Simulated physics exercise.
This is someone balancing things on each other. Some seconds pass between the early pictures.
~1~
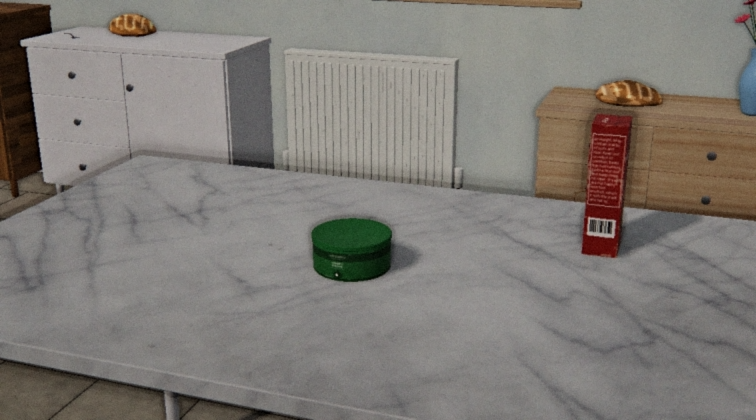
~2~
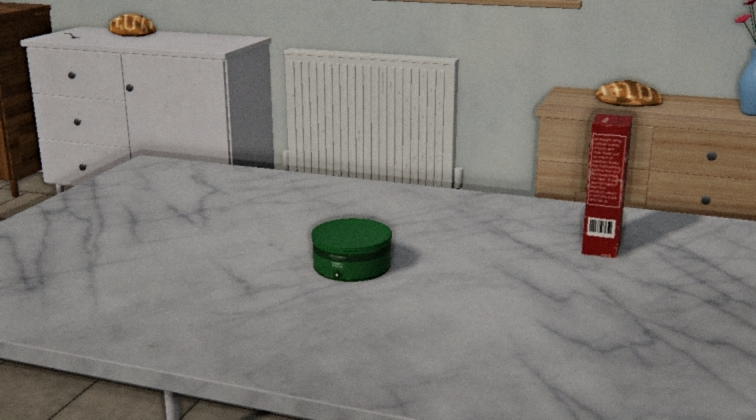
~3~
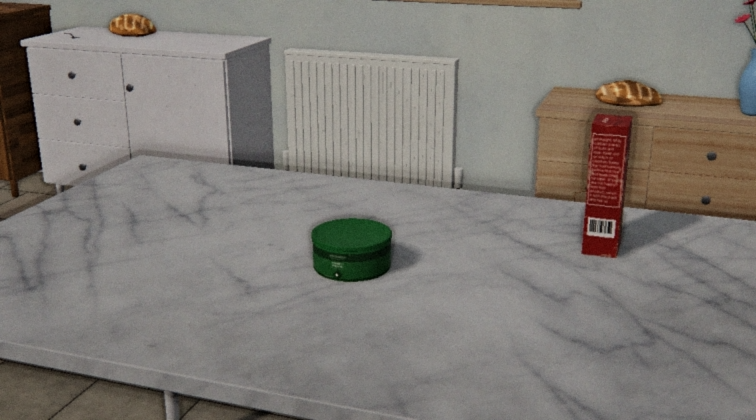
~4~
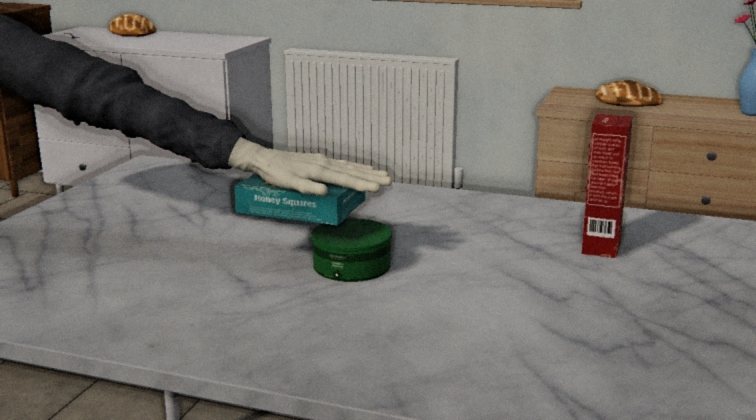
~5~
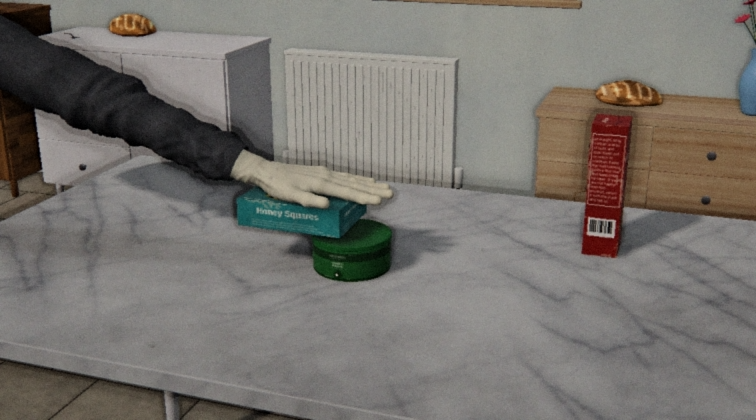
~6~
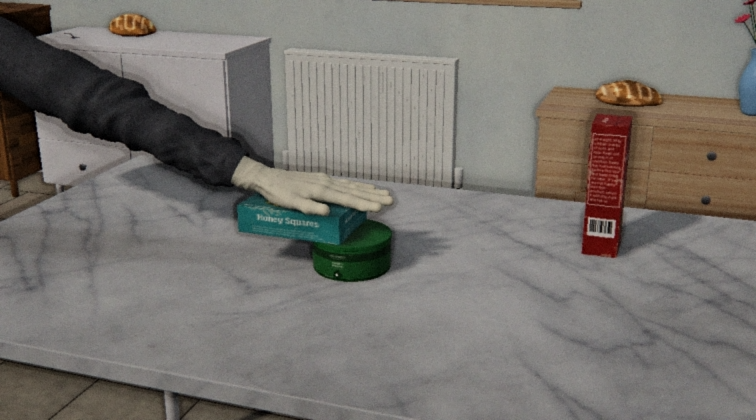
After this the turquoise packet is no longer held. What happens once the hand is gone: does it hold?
Outcome: The pile comes apart.
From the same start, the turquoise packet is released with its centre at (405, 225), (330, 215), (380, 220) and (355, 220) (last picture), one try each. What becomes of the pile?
In the first case it loses its balance; in the second case it stays up; in the third case it holds; in the fourth case it keeps its balance.
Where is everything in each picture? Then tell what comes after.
The last thing is not in view yet; red carton (607, 186), in the first picture.
The last thing is not in view yet; red carton (607, 186), in the second picture.
The last thing is not in view yet; red carton (607, 186), in the third picture.
On its way; turquoise packet (301, 194); red carton (607, 186), in the fourth picture.
On its way; turquoise packet (303, 206); red carton (607, 186), in the fifth picture.
Set down, still held; turquoise packet (303, 212); red carton (607, 186), in the sixth picture.
Then, 0.20 s after the last picture, turquoise packet tipped 15° from how it was near (300, 216).
Then, 0.30 s after the last picture, turquoise packet tipped 34° from how it was near (298, 220).
Then, 0.80 s after the last picture, turquoise packet resting near (298, 220).
At rest, left askew, turquoise packet; the other 2 in place. Seen from the same camera at the end, turquoise packet near (298, 220). The pile gives way.
